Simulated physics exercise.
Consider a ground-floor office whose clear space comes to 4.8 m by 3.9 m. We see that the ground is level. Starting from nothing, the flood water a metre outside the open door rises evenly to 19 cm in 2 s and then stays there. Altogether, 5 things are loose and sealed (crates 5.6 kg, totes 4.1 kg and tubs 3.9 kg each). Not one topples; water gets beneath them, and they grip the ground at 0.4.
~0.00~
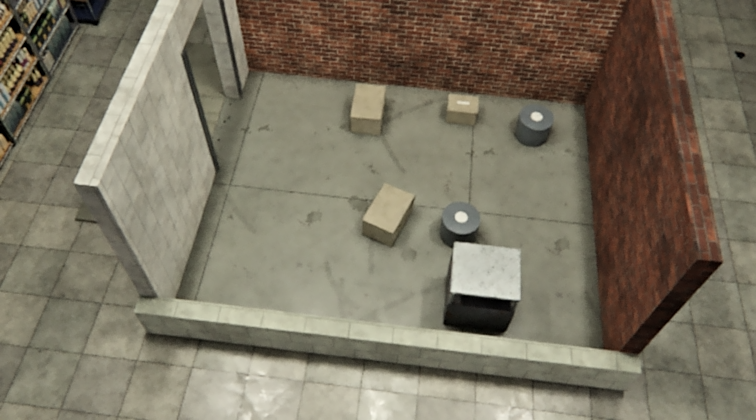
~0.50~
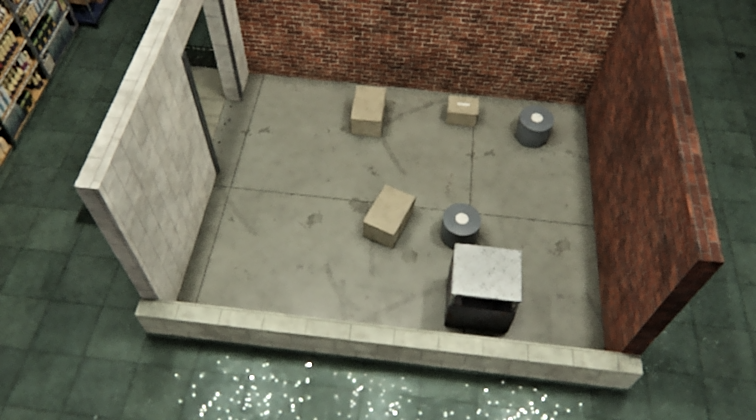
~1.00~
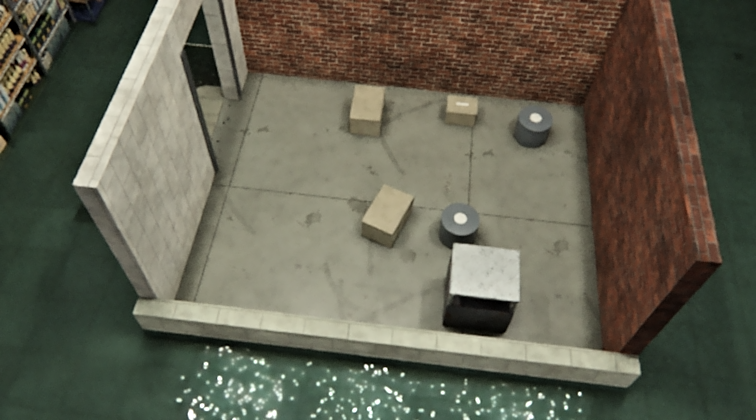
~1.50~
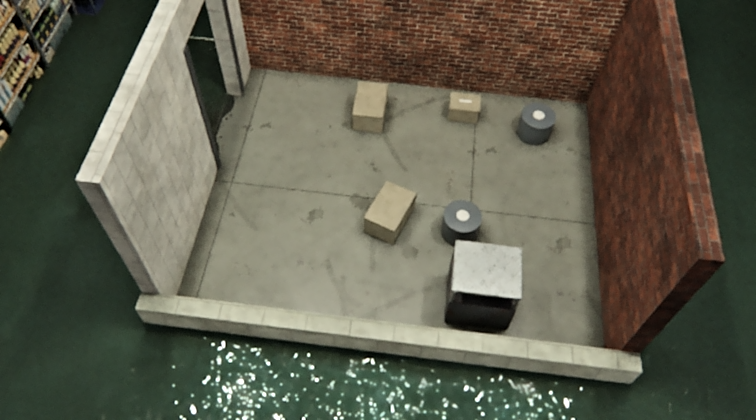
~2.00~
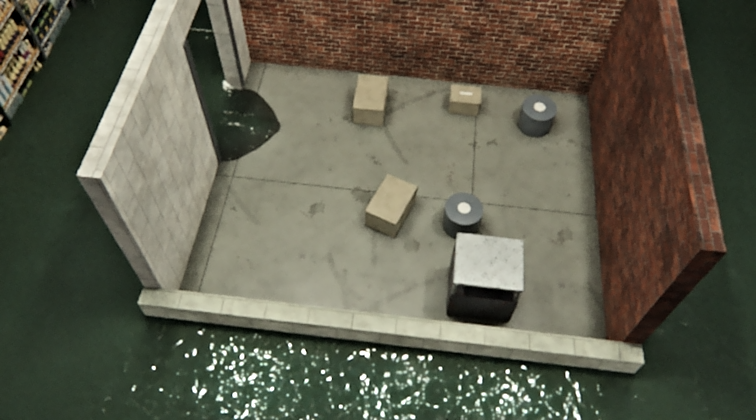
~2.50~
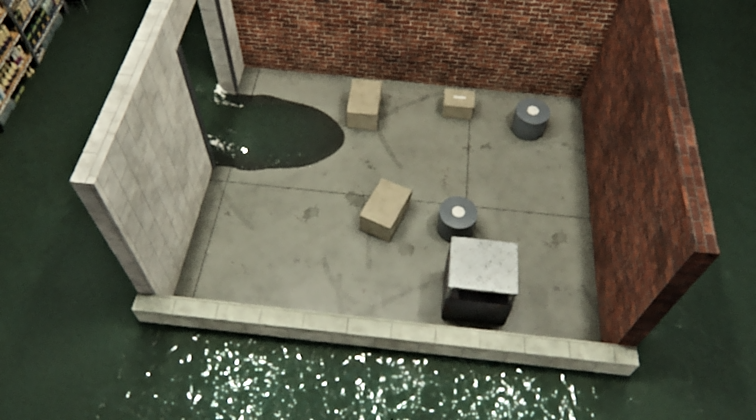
In a roofless room with brick and pale walls, dark water covered the floor outside, then slipped through the doorway at left and spread toward the boxes and round tubs, which stayed still.
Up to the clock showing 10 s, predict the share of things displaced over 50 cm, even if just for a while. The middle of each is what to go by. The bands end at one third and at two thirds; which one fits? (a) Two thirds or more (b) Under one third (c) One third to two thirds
Answer: A.
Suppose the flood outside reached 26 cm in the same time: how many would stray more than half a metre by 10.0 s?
Result: 5.
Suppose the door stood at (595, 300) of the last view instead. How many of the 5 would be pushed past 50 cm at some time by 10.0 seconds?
Result: 4 of them.
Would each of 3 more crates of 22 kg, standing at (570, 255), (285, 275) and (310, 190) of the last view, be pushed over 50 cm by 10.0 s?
Well, it goes below, below, below.
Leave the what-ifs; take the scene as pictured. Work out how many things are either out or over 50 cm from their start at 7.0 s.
Tally: 4.
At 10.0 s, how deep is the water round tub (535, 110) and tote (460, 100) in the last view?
Around 10 cm and 10 cm.
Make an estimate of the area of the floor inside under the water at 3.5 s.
6.5 m2.
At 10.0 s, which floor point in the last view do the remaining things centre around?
Somewhere near (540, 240).
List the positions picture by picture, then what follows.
A crate at (369, 101), on the bottom; a tote at (463, 103) rests on the ground; 0.0 m2 under water; 0 of 5 have shifted, in the first picture.
A crate at (369, 103), on the bottom; a tote at (464, 105), on the bottom; 0.0 m2 under water; 0 of 5 have shifted, in the second picture.
A crate at (368, 102) rests on the ground; a tote at (462, 105) rests on the ground; 0.0 m2 under water; 0 of 5 have shifted, in the third picture.
A crate at (371, 99) rests on the ground; a tote at (465, 102) rests on the ground; water covers 0.0 m2; 0 of 5 have shifted, in the fourth picture.
A crate at (371, 92) rests on the ground; a tote at (466, 94), on the bottom; water covers 0.5 m2; 0 of 5 have shifted, in the fifth picture.
A crate at (365, 96), on the bottom; a tote at (460, 98) rests on the ground; water covers 1.6 m2; 0 of 5 have shifted, in the sixth picture.
After 3.5 s 0 of 5 are over 50 cm from their spots; 0 afloat.
After 4.5 s 2 of 5 are over 50 cm from their spots; 1 afloat.
After 7.0 s 4 of 5 are over 50 cm from their spots; 5 afloat.
After 10.0 s 5 of 5 are over 50 cm from their spots, and 5 have been at some point; 5 afloat.
